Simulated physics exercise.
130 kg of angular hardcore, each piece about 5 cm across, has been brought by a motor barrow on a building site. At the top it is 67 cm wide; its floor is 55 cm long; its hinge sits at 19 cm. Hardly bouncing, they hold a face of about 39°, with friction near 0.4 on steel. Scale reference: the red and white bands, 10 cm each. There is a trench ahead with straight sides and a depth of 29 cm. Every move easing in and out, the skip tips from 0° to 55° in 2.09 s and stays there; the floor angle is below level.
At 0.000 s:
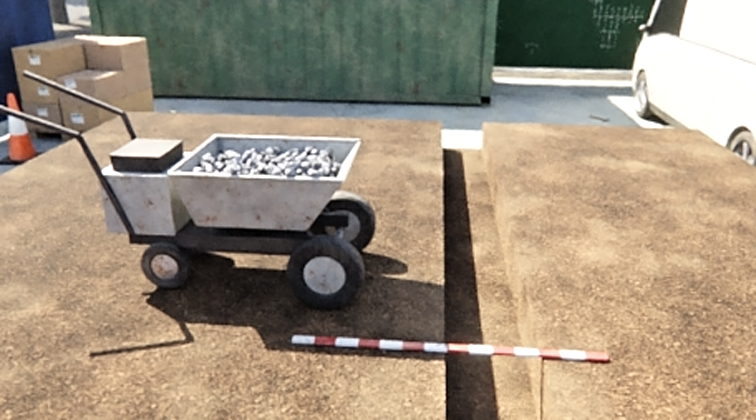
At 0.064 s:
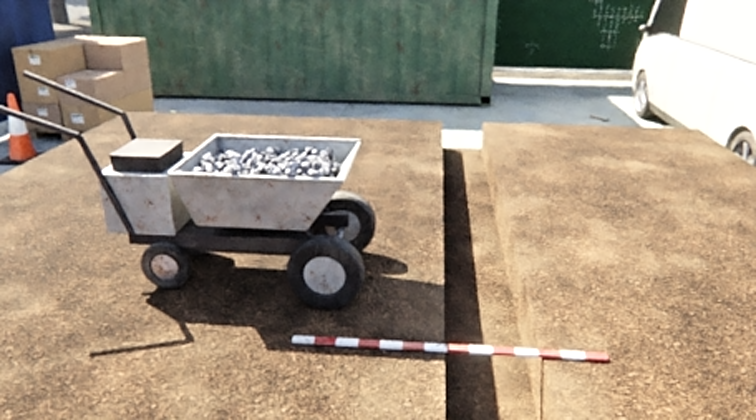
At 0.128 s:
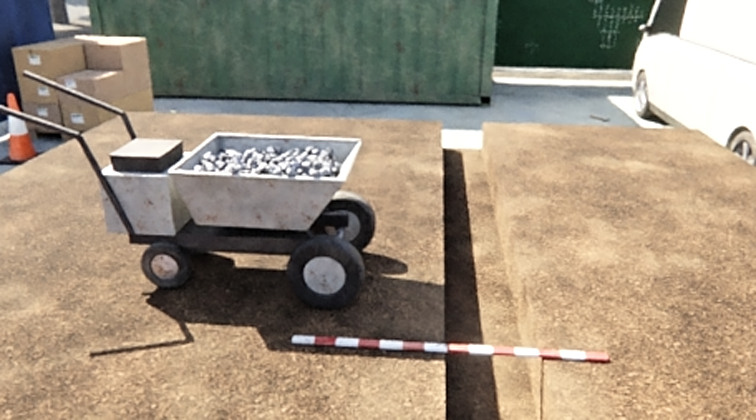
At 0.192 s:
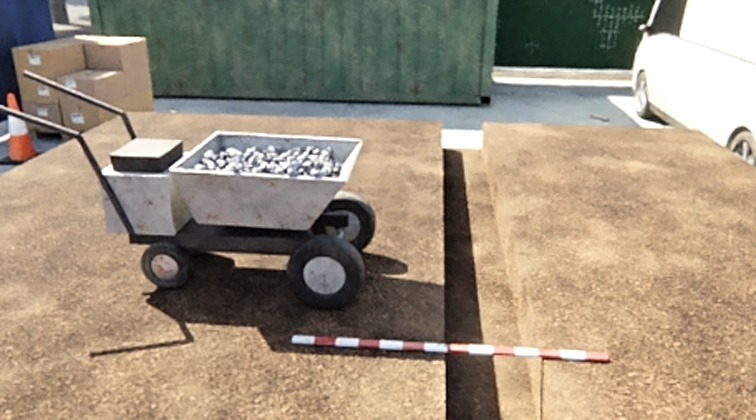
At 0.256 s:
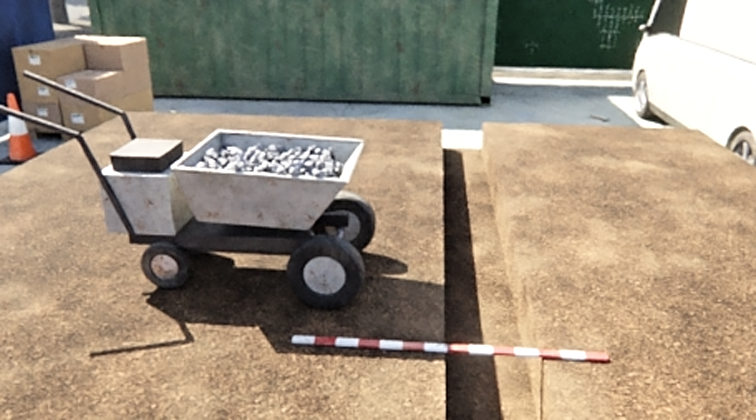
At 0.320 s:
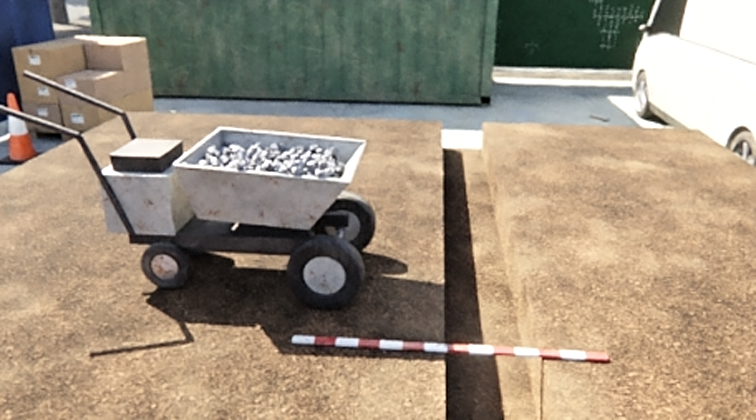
At the start, a motor barrow with a grey skip full of grey stones stands still on brown ground, left of a straight trench, with a red and white banded pole lying across the gap. The skip then tilts very slightly toward the trench, its back edge rising a little, while the wheels stay put.
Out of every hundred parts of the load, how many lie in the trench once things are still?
Around 6 out of 100.
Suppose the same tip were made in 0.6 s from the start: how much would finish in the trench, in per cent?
35 %.
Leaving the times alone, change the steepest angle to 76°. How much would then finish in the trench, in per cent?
It would come to about 95 percent.
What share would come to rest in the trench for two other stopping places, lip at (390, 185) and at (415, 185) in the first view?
From the first place around 10 per cent, from the other around 5.
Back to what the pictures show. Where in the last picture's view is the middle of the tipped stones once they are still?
At about pixel (467, 333) in the last view.
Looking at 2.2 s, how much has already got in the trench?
Roughly 0% by that time.
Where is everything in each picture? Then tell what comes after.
The first picture shows lip at (343, 181), floor tilted 0°, highest stones at (284, 157).
The second picture shows lip at (343, 181), floor tilted 0°, highest stones at (284, 157); the stones move at 0.0 m/s on average.
In the third picture, the skip is at 1°, its lip at (344, 181); the top of the load is at (285, 157); the stones move at 0.1 m/s on average.
In the fourth picture, the skip is at 1°, its lip at (345, 182); the top of the load is at (275, 156); the stones move at 0.1 m/s on average.
The fifth picture shows lip at (347, 182), floor tilted 2°, highest stones at (276, 155); the stones move at 0.2 m/s on average.
The sixth picture shows lip at (349, 183), floor tilted 3°, highest stones at (278, 154); the stones move at 0.2 m/s on average.
After 1.6 s the floor is at 46°; 100 % in the skip; the foremost stones are at (404, 212).
After 2.2 s the floor is at 55°; 99 % in the skip, 1 % short of the trench, 1 % in the trench; the foremost stones are at (455, 277).
After 2.5 s the floor is at 55°; 97 % in the skip, 2 % short of the trench, 1 % in the trench; the foremost stones are at (488, 339).
After 4.5 s the floor is at 55°; 92 % in the skip, 2 % short of the trench, 6 % in the trench; the foremost stones are at (515, 326).
